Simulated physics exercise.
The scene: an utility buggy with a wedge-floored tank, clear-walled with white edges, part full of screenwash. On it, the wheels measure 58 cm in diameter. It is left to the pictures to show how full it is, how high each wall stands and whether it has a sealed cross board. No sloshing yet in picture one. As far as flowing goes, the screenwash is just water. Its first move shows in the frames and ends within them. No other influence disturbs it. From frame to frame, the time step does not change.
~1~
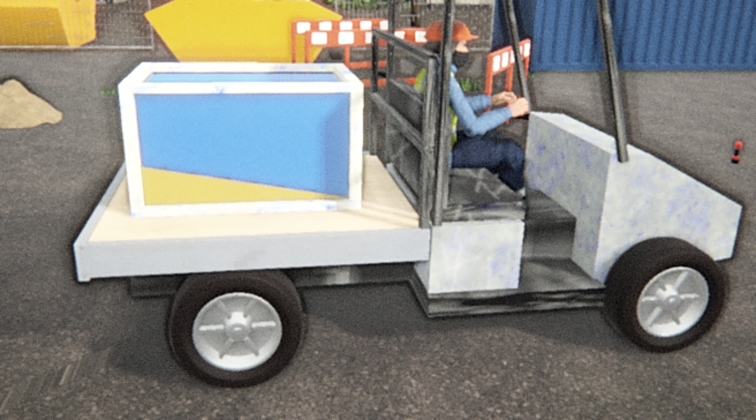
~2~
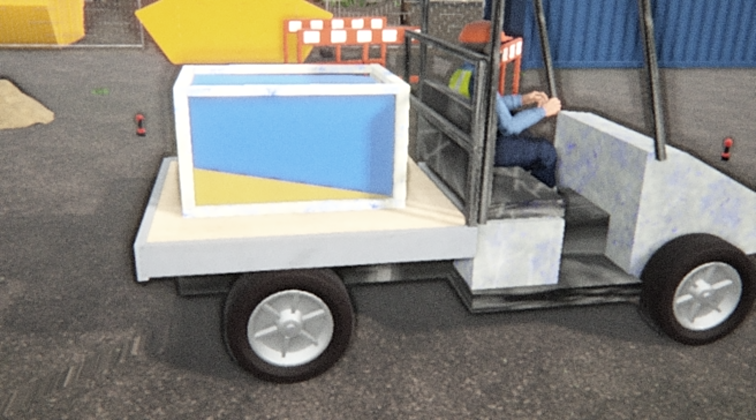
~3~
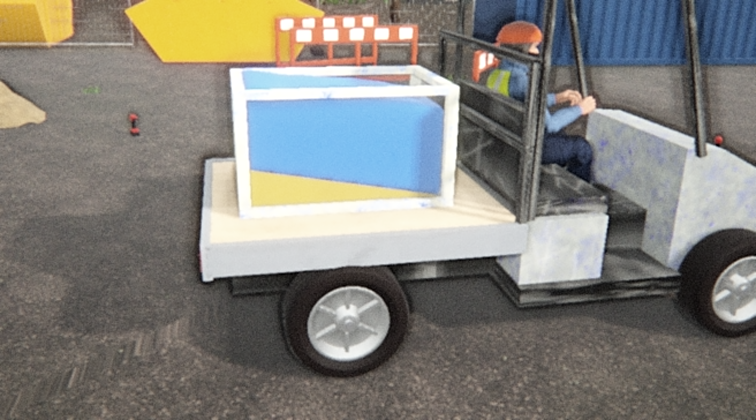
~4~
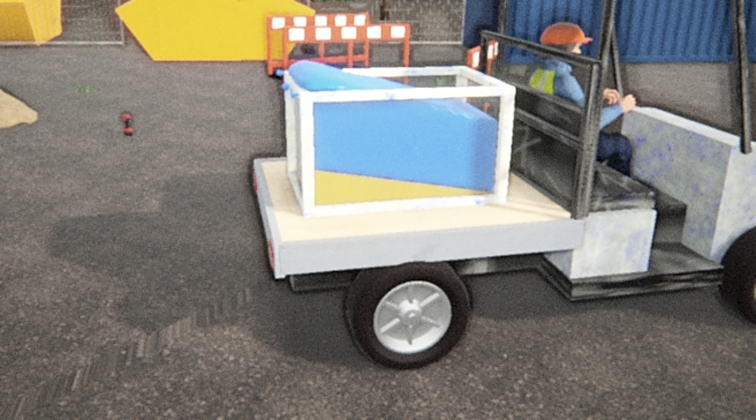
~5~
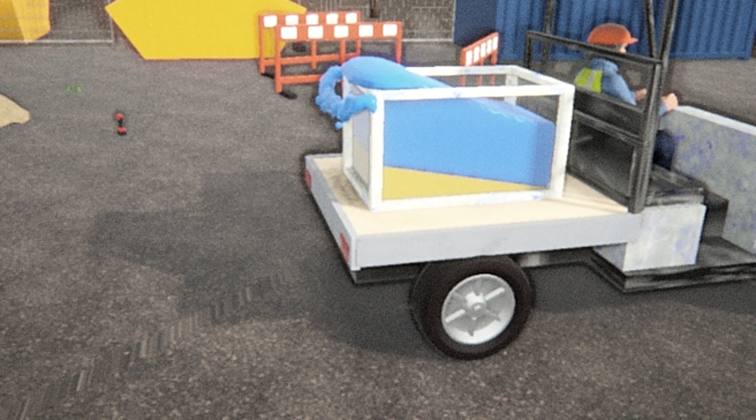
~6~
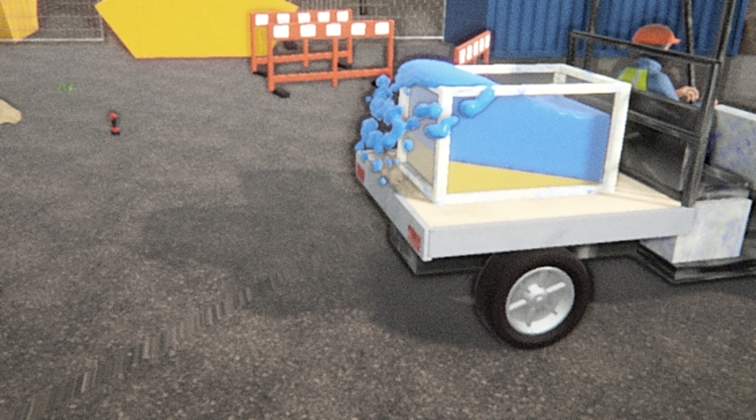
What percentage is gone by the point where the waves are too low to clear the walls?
About 10 per cent has gone by then.
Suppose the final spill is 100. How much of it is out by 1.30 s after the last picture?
By then about 80 per cent is out.
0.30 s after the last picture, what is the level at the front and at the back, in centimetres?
Approx. 56 cm front, approx. 48 cm back.
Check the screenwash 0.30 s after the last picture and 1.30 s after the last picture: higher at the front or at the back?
Towards the fore, and after that towards the aft.
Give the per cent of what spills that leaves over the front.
Spill fraction there: Roughly 10 per cent.
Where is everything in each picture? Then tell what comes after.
In the first frame, level at the front (322, 74); level at the back (165, 75); still flat; the front is on the right, levels are read along the far wall; a wheel hub at (238, 337).
In the second frame, level at the front (361, 76); level at the back (208, 77); still flat.
In the third frame, level at the back (255, 69); rising 9° towards the back.
In the fourth frame, level at the front (451, 99); level at the back (310, 63); rising 16° towards the back.
In the fifth frame, level at the front (502, 103); level at the back (370, 59); rising 19° towards the back.
In the sixth frame, level at the front (552, 96); level at the back (429, 62); rising 15° towards the back; a wheel hub at (544, 305); some screenwash has gone over the back.
Then, 0.30 s later than the final frame, front 56 cm, middle 48 cm, back 47 cm above the lowest part of the floor; the loss stands at 6 per cent, over the back, a little elsewhere.
Then, 0.80 s later than the final frame, front 47 cm, middle 51 cm, back 45 cm above the lowest part of the floor; the loss stands at 7 per cent, over the back, a little elsewhere.
Then, 1.30 s later than the final frame, front 41 cm, middle 48 cm, back 54 cm above the lowest part of the floor; the loss stands at 8 per cent, over the back, a little elsewhere.
Then, 2.99 s later than the final frame, the loss stands at 10 per cent, over the back, a little elsewhere, 24 of 245 litres.
